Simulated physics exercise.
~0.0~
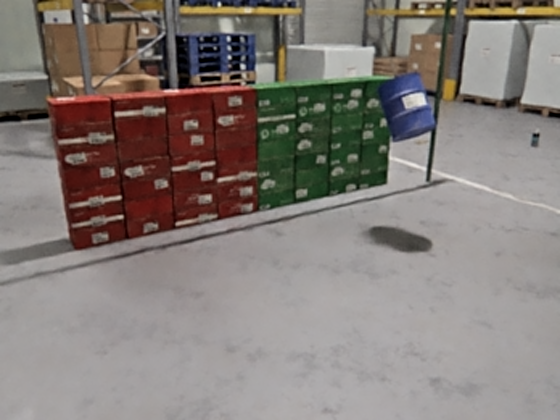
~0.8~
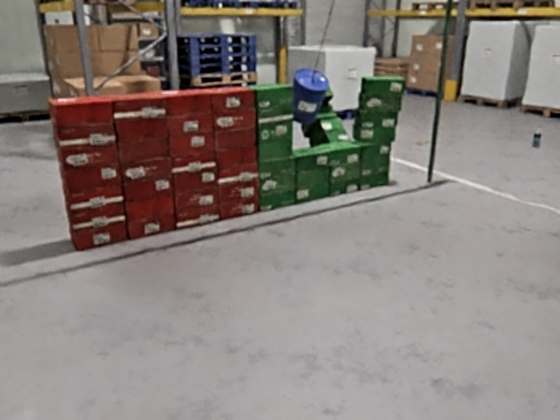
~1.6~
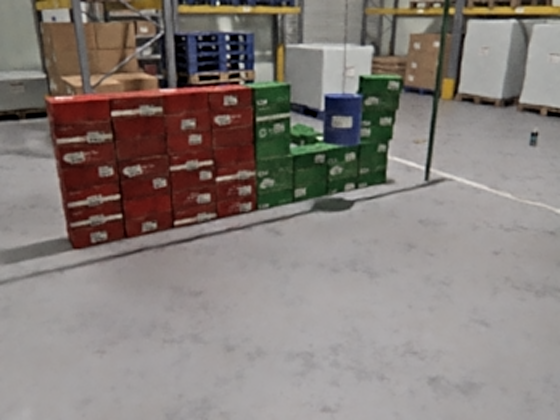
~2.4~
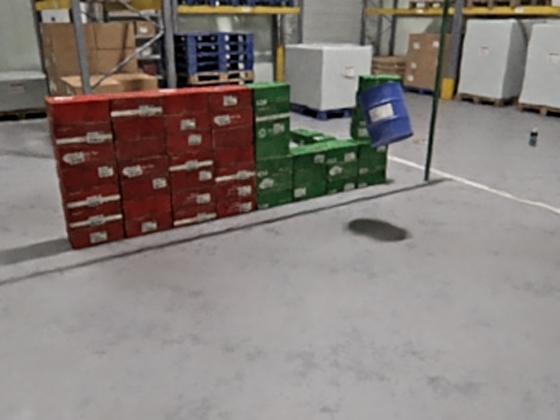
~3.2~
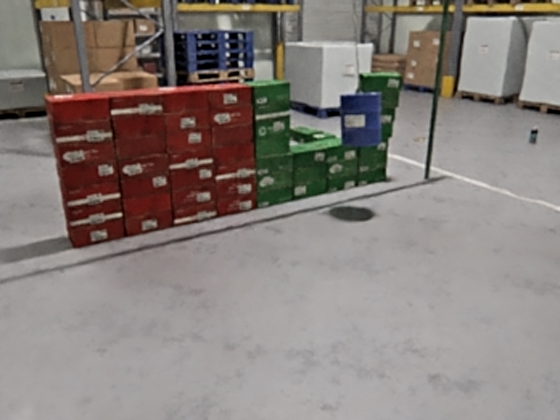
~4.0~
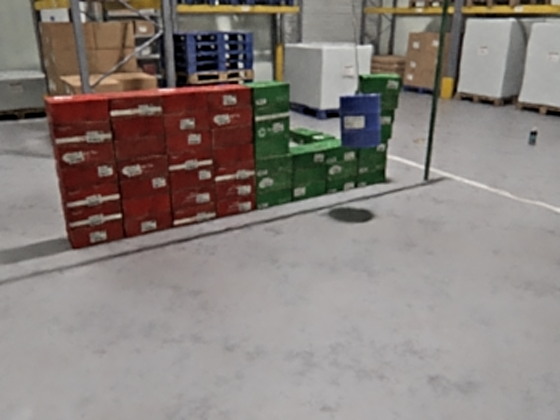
A blue drum swings in from the right against a wall of stacked red and green boxes, knocking some upper green ones out of place and leaving a gap, then swings back and forth before hanging in front of the green section while the red boxes remain standing.
